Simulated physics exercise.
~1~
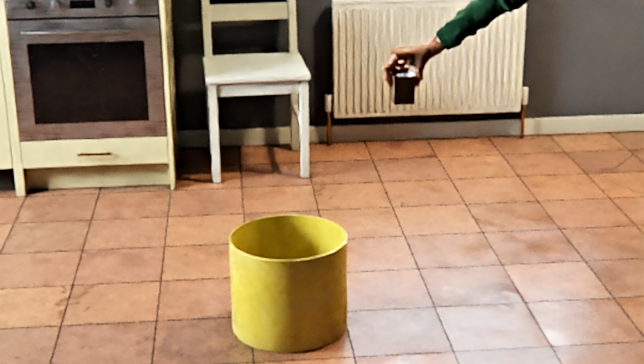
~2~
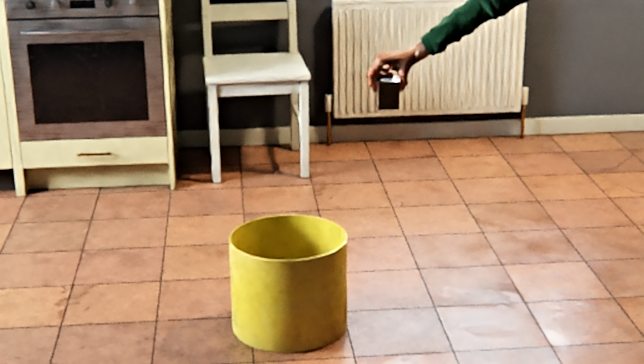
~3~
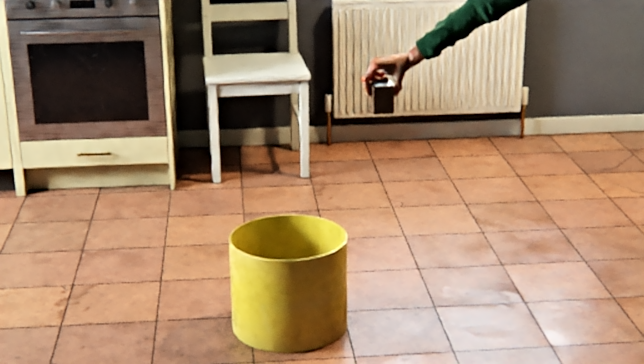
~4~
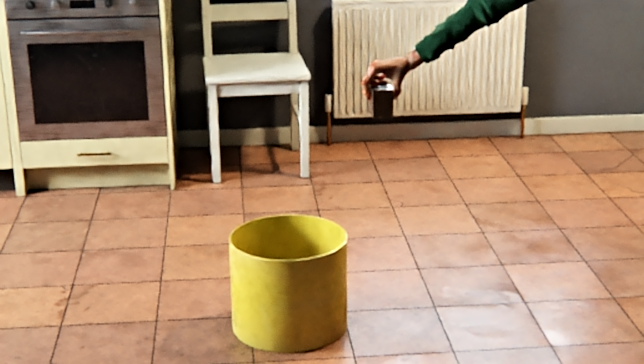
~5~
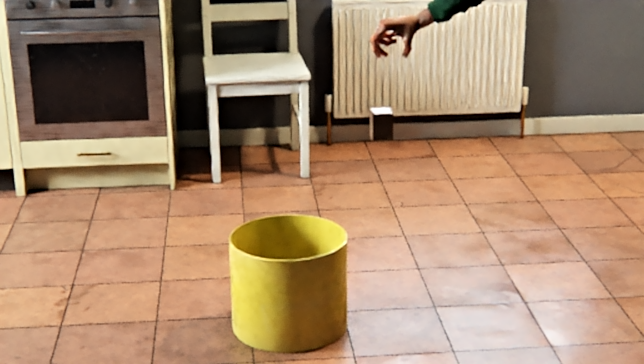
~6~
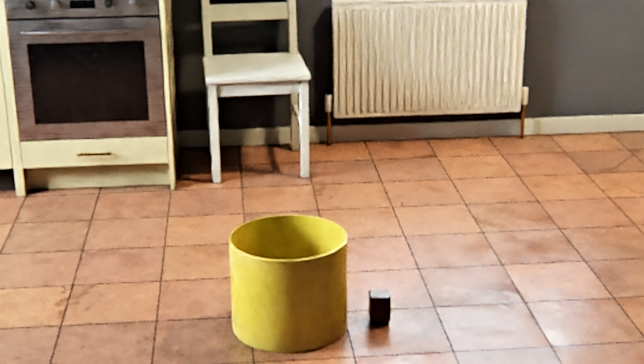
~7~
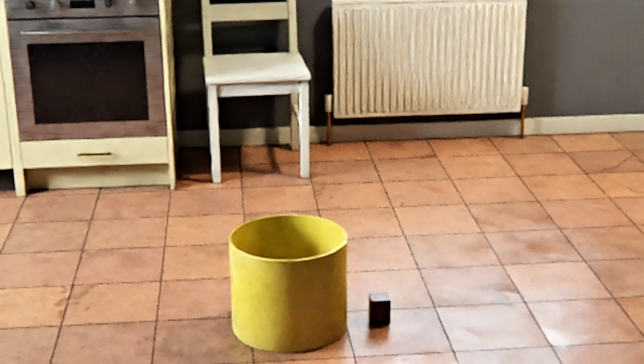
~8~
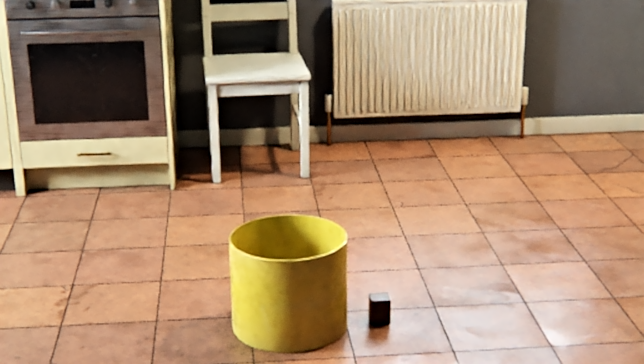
A small brown block drops from a hand and lands upright beside the yellow bin.
